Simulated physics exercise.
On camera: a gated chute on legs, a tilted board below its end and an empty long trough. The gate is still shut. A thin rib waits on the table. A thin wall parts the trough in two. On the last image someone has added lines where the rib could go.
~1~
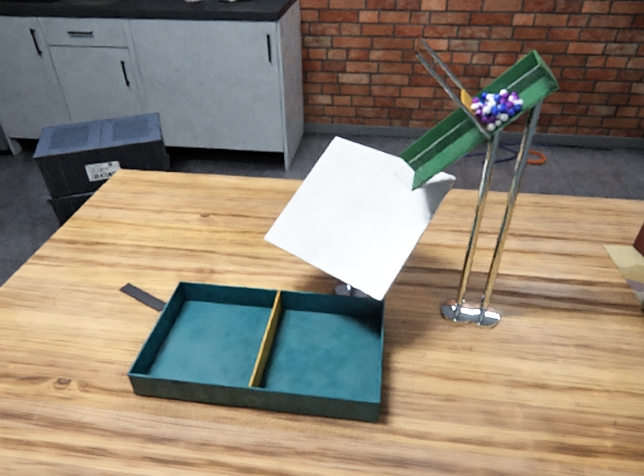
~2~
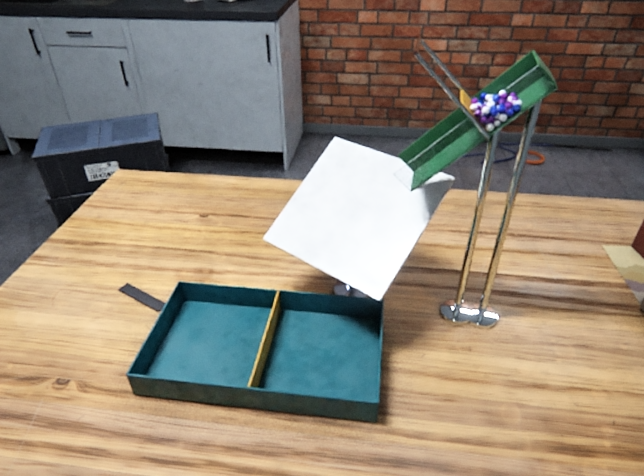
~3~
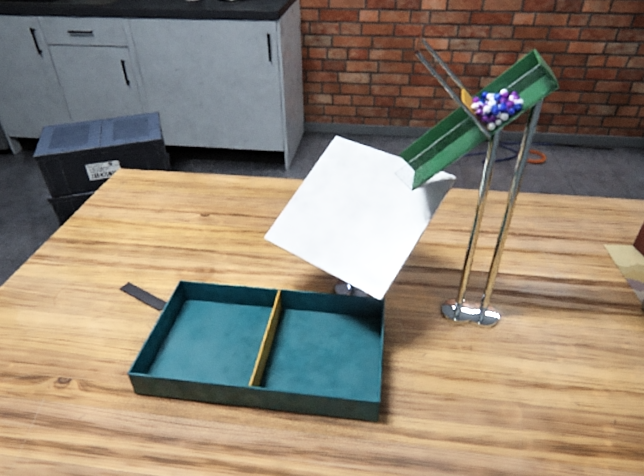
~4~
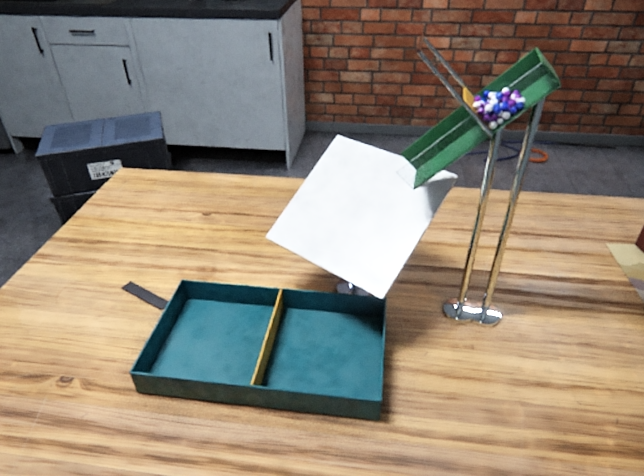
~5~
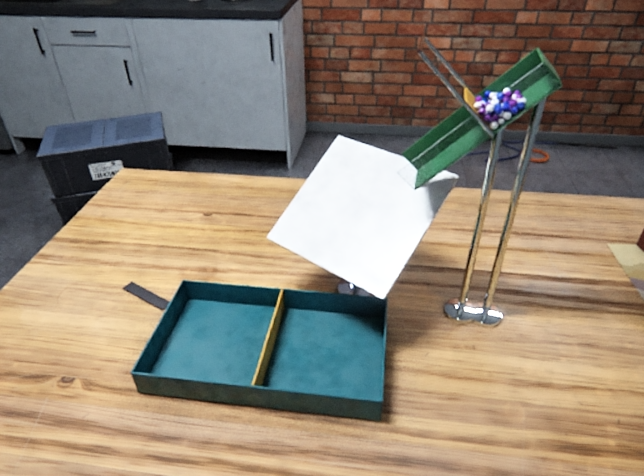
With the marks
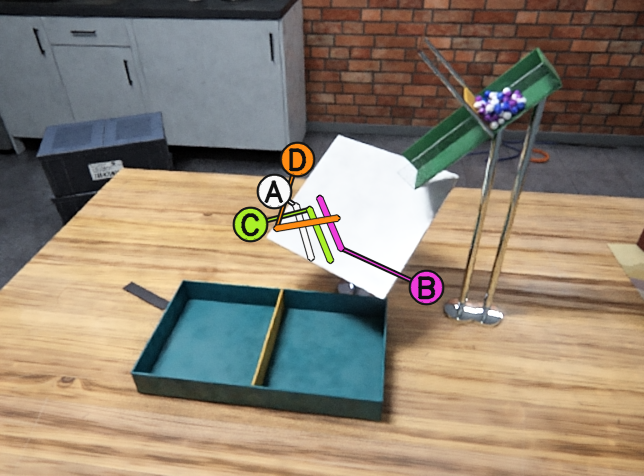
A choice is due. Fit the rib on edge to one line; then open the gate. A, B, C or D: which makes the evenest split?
D beats the others.
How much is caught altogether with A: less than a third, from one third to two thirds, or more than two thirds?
It is more than two thirds.
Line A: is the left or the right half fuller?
More lands on the right.
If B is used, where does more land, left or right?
Right.
On the marked copy, line A from (296, 206) to (311, 257); line B from (319, 198) to (341, 248); line C from (309, 209) to (330, 260); line D from (336, 218) to (276, 228).
With A, of what is caught, a small part in the left half, most in the right.
With B, of what is caught, a small part in the left half, most in the right.
With C, of what is caught, a small part in the left half, most in the right.
With D, of what is caught, about two thirds in the left half, about a third in the right.
